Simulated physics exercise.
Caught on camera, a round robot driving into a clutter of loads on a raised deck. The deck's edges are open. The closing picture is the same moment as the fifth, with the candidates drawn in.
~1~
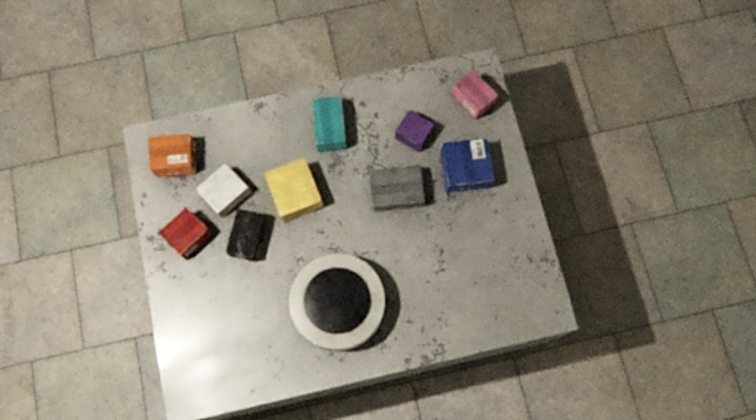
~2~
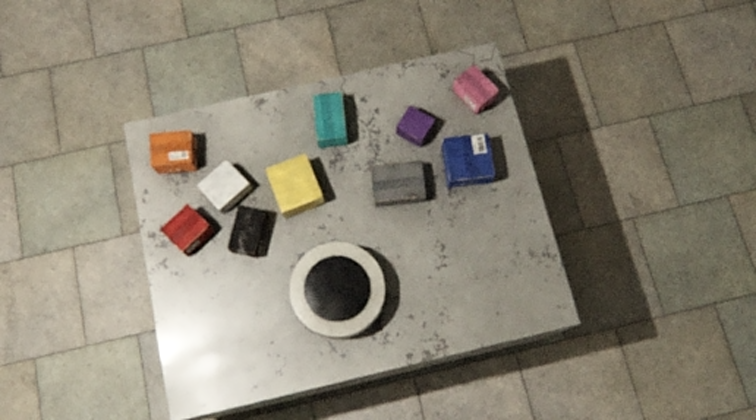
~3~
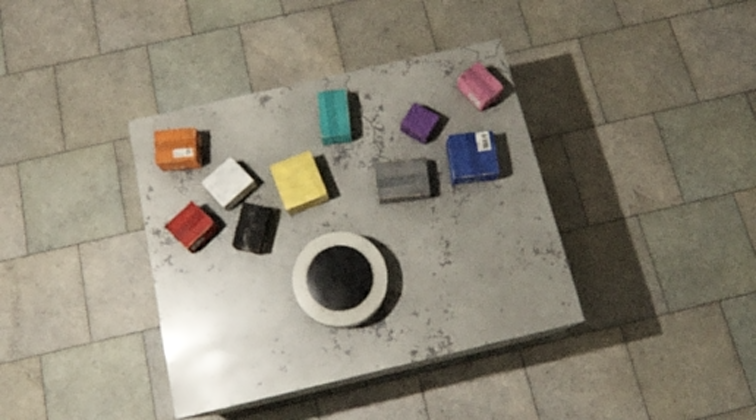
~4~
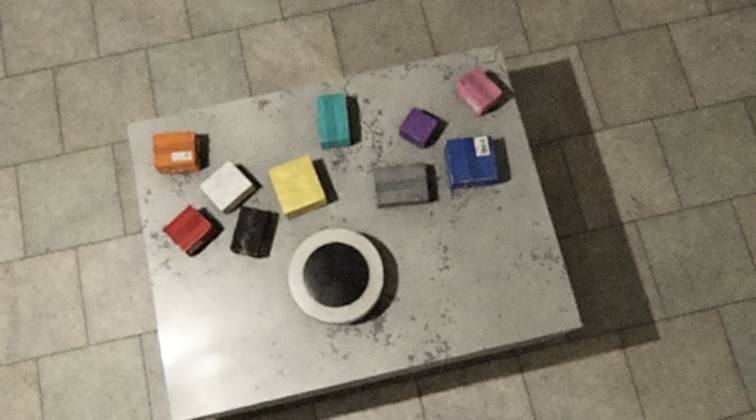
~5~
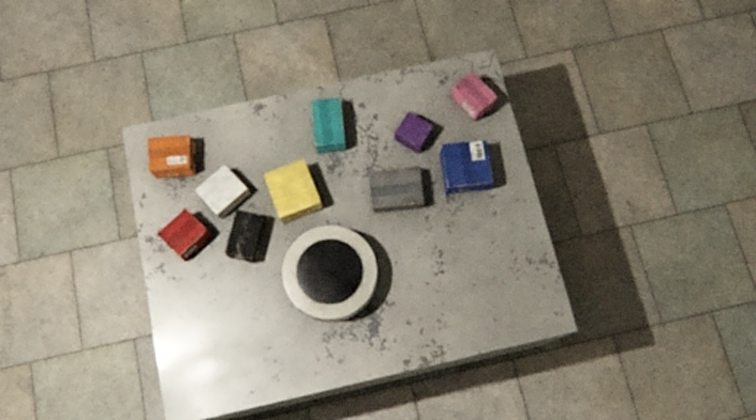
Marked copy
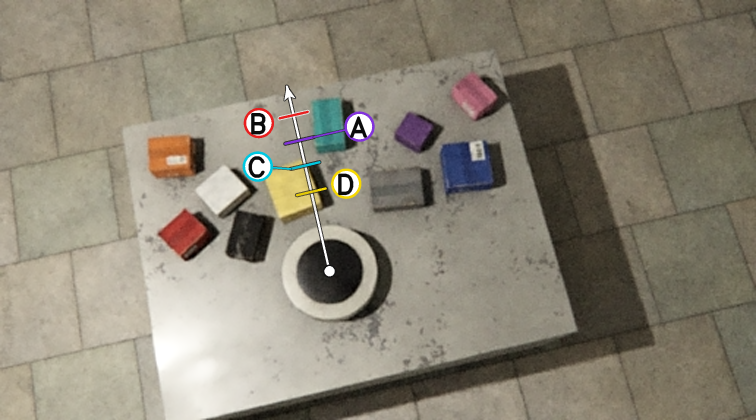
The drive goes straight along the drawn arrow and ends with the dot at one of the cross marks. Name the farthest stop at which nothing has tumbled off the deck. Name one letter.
All is well up to A.
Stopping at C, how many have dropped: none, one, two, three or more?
The count is none.
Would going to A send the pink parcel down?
By then, no.
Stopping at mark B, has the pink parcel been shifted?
No.
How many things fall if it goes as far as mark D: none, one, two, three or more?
By then, none.
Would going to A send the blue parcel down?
By then, no.
On the copy, A at (299, 140); B at (293, 115); C at (305, 166); D at (311, 192); the arrow from (330, 271) to (287, 87); the white dot at (330, 271).
On A. First, robot (319, 225); yellow crate (282, 170); pink parcel (474, 97).
Then, robot (308, 178); yellow crate (265, 128); turquoise box (331, 116).
Finally, robot (301, 145); yellow crate (252, 103); turquoise box (336, 91); nothing has fallen.
By contrast, B drops the yellow crate and turquoise box; C is safe but short; D is safe but short.
